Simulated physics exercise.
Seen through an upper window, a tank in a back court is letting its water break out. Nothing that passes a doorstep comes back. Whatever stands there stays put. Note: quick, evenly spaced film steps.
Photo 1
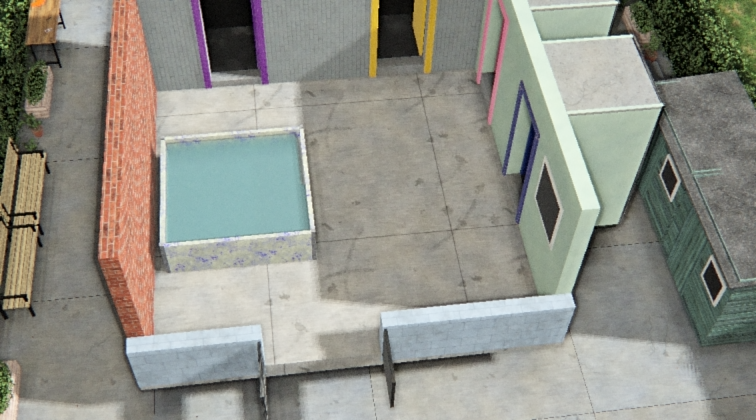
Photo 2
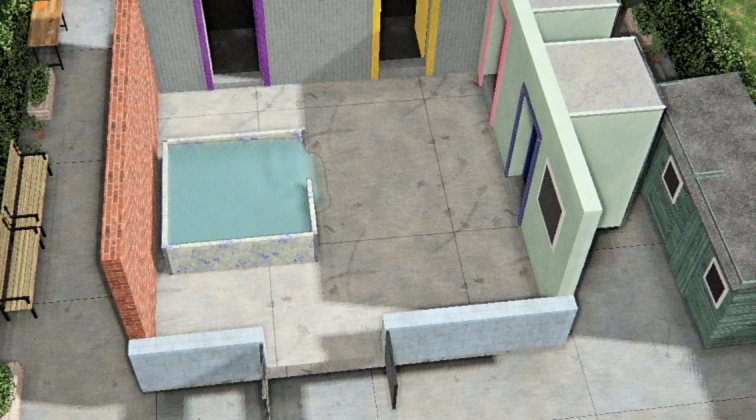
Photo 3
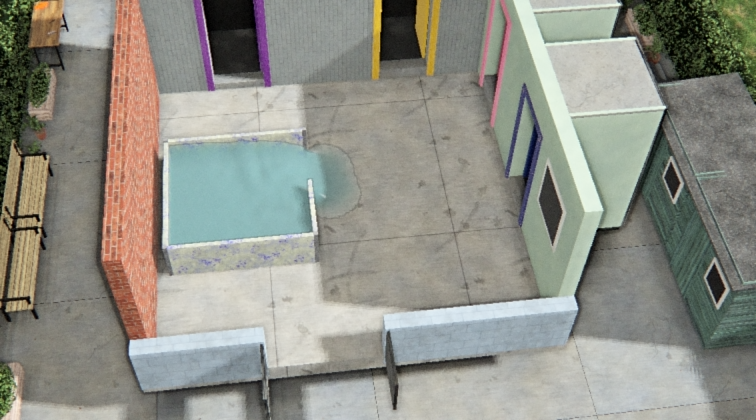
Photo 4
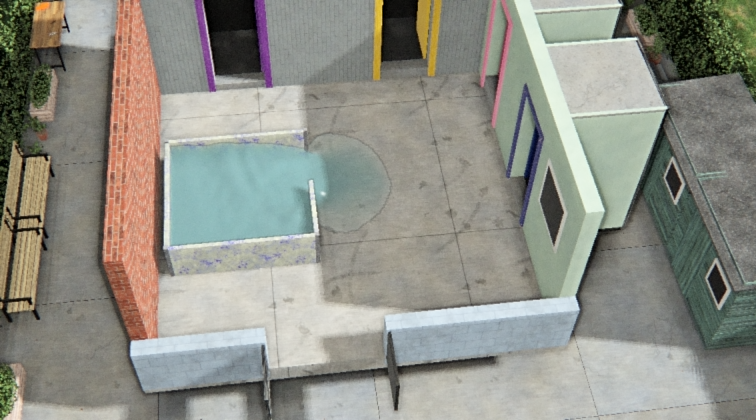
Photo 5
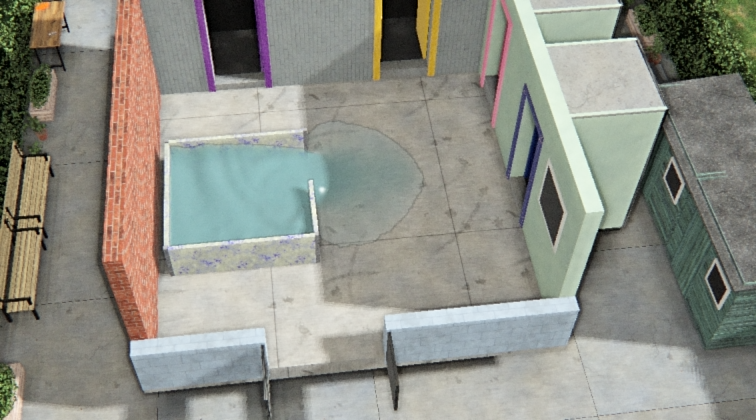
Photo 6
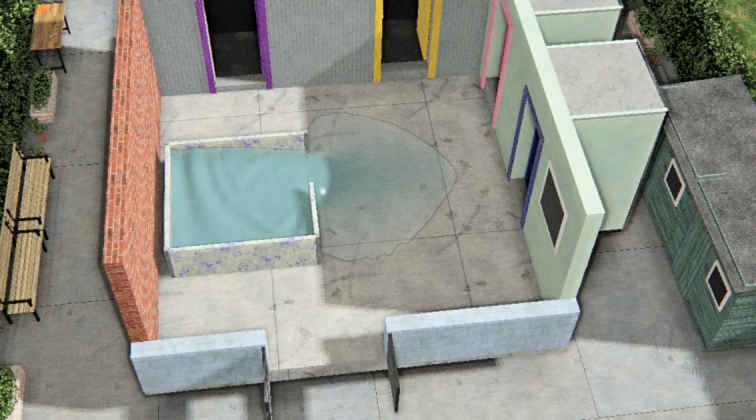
Water breaks through the right side of a still tank and spreads across the grey courtyard.
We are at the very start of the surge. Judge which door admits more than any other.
The blue door admits the most.
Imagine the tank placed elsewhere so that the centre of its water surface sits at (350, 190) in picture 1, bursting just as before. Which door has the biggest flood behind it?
Answer: The blue one.
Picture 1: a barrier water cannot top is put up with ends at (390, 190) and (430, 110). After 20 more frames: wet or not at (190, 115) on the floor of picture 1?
It would be still bare.
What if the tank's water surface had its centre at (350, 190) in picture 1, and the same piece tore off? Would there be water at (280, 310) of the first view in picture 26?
That place is left dry.
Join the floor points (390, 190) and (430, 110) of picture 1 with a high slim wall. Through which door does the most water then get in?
The answer here is the door marked yellow.
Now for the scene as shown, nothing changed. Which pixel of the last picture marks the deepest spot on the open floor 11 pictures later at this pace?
Roughly at pixel (478, 84).
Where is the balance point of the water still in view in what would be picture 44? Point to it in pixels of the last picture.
The centre of mass sits at about (363, 202).
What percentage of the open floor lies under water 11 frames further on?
My estimate is near 45 per cent.
A moment on, water covers 40 % of the floor; purple door not reached, blue door a trickle in, pink door not reached, yellow door not reached.
Next, water covers 45 % of the floor; purple door not reached, blue door some in, pink door wet at the sill, nothing in, yellow door wet at the sill, nothing in.
Then, water covers 50 % of the floor; purple door not reached, blue door a lot in, pink door a trickle in, yellow door wet at the sill, nothing in.
Later, water covers 90 % of the floor; purple door wet at the sill, nothing in, blue door a lot in, pink door a trickle in, yellow door a trickle in.
In the end, water covers 100 % of the floor; purple door wet at the sill, nothing in, blue door a lot in, pink door a trickle in, yellow door a trickle in; the blue door has let in the most.
